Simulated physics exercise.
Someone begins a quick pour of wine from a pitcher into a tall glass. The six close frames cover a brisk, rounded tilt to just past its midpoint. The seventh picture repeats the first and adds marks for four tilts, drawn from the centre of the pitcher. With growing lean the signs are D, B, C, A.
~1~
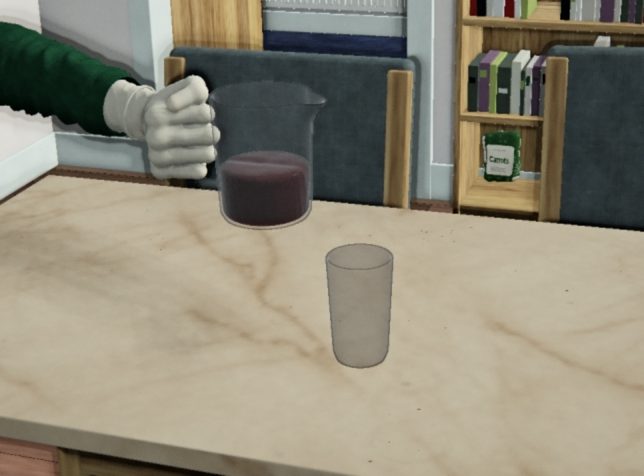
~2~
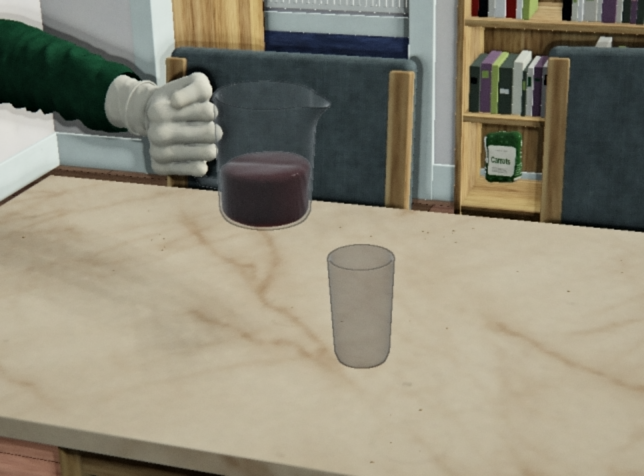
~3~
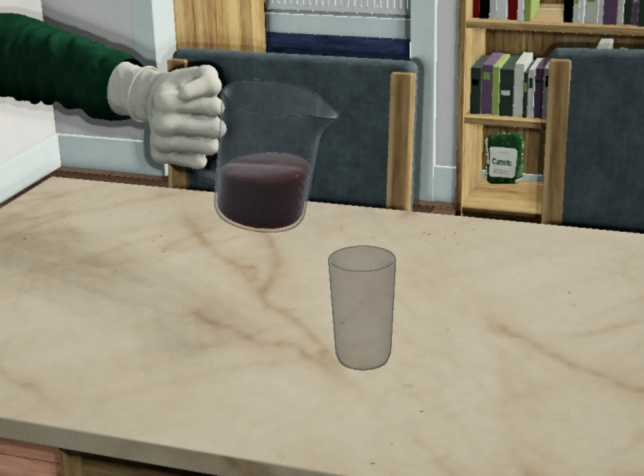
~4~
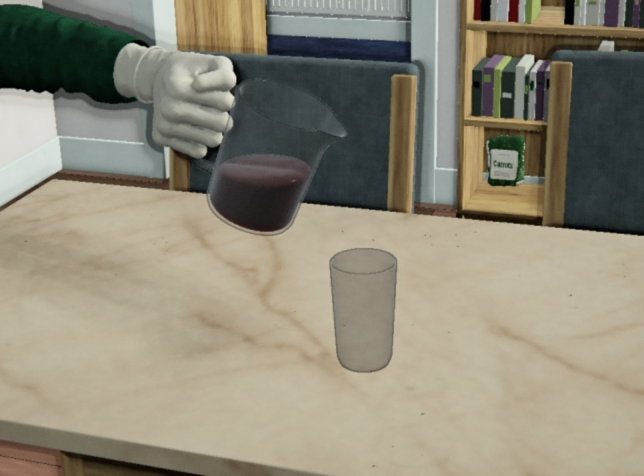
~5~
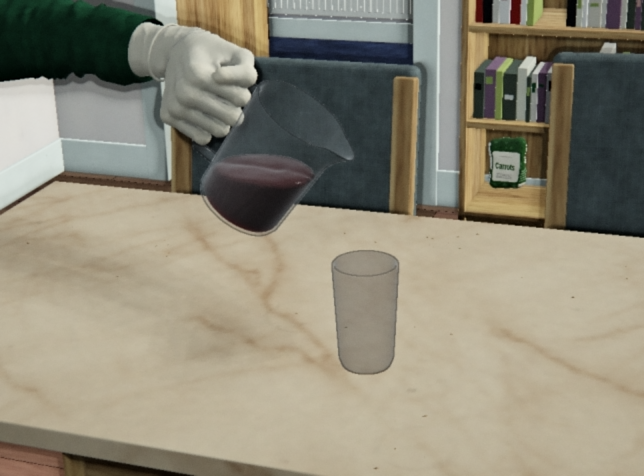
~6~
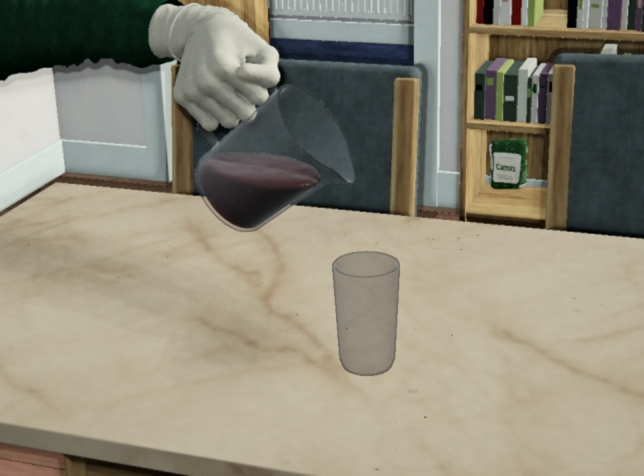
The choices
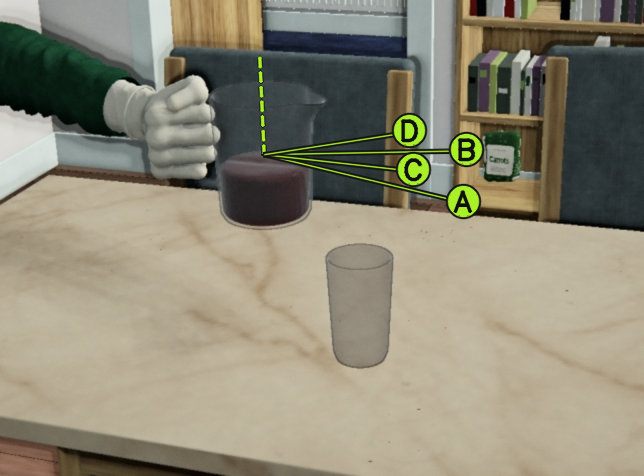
White-gloved hand in a green sleeve tilting a clear pitcher of dark red liquid rightward above a marble table with an empty glass.
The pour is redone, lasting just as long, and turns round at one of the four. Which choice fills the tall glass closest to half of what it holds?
D works best here.
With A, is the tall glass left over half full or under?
Over half.
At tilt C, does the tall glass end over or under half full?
Over.
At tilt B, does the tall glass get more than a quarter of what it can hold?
Yes, it does.
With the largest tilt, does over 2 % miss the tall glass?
Yes, it does.
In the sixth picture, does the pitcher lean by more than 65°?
No, it does not.
On the marked copy, A at (447, 198); B at (449, 151); C at (396, 169); D at (393, 134).
Choosing A, the tall glass ends with about 93 % of what it can hold; 15 % of the wine is spilt.
Choosing B, the tall glass ends with about 71 % of what it can hold; 7 % of the wine is spilt.
Choosing C, the tall glass ends with about 90 % of what it can hold; 7 % of the wine is spilt.
Choosing D, the tall glass ends with about 51 % of what it can hold; 5 % of the wine is spilt.
